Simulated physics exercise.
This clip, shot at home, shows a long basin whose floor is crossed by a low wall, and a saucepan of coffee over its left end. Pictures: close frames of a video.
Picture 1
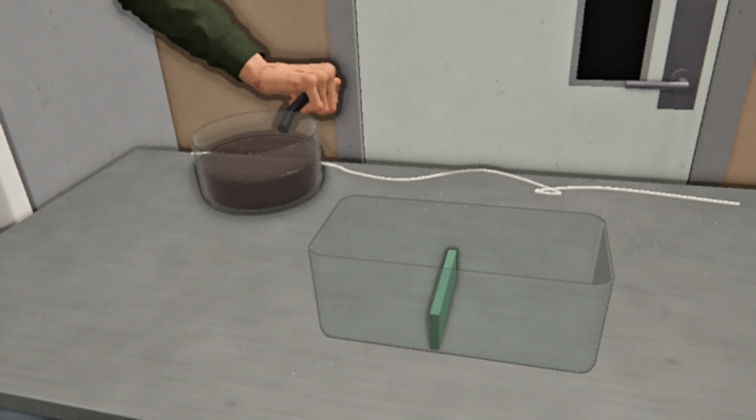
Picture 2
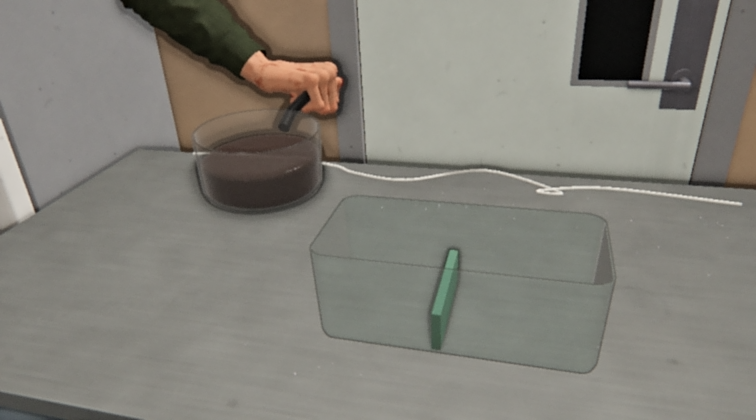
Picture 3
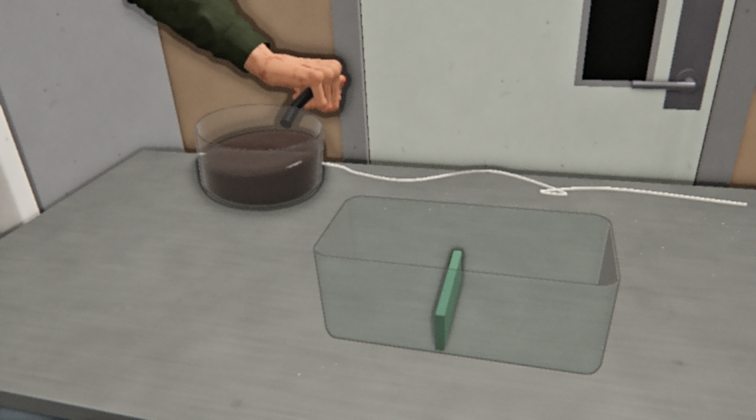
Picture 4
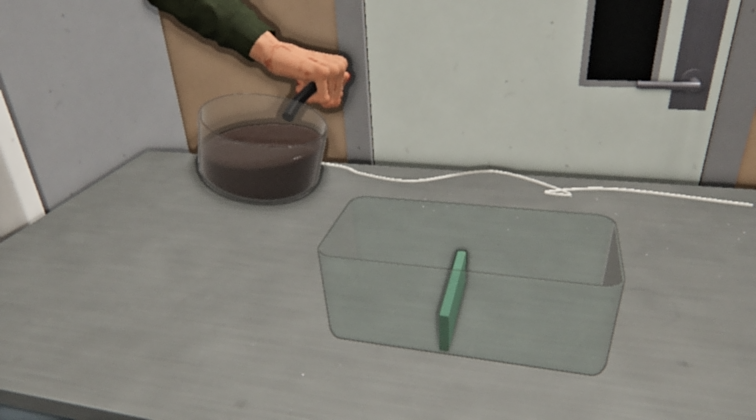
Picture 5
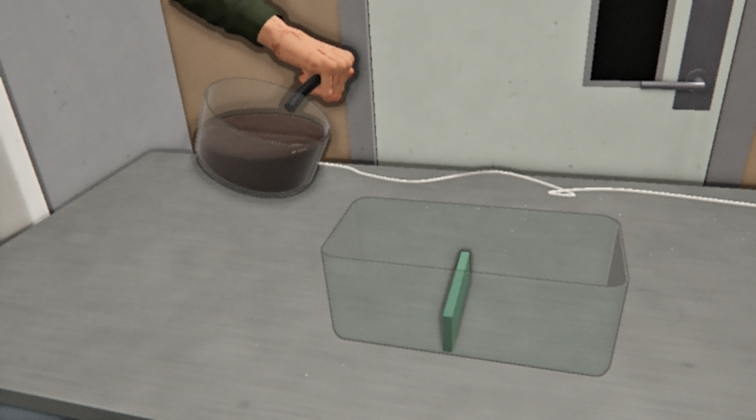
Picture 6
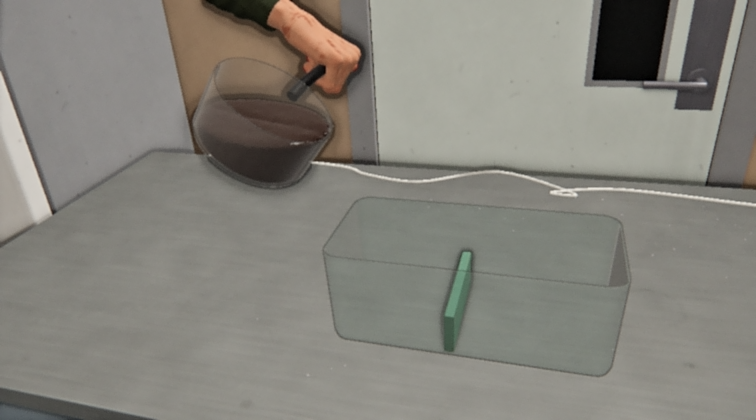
The video shows a hand holding a clear saucepan of dark coffee by its handle on a gray surface, behind a transparent basin with a low green wall inside, and gradually tilting the pan toward the right.
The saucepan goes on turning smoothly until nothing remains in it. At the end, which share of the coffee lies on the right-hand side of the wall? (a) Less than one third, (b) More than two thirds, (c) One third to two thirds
a.
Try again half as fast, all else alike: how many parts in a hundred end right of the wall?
It comes to some 0 per cent.
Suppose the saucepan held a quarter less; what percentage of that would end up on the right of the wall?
It comes to near 5 per cent.
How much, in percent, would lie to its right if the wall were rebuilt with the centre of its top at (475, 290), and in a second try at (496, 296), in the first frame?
Roughly 10 per cent, and 15 per cent.
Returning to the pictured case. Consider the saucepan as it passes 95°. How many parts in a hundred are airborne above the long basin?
Roughly 55 percent.
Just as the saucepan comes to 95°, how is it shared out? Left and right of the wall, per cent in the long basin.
I'd put the left part near 5 per cent and the right part near 0.
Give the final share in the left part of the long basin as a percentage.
Share: Roughly 90 %.
A moment on, the saucepan is tipped on its side and 37 per cent is still to pour, 7 is left of the wall and 0 right of it.
Next, the saucepan is tipped right over and 4 per cent is still to pour, 80 is left of the wall and 2 right of it.
Then the saucepan is tipped right over and 0 per cent is still to pour, 89 is left of the wall and 4 right of it.
Later the saucepan is tipped right over and 0 per cent is still to pour, 89 is left of the wall and 7 right of it.
At rest 89 per cent lies left of the wall, 7 right of it and 4 outside.
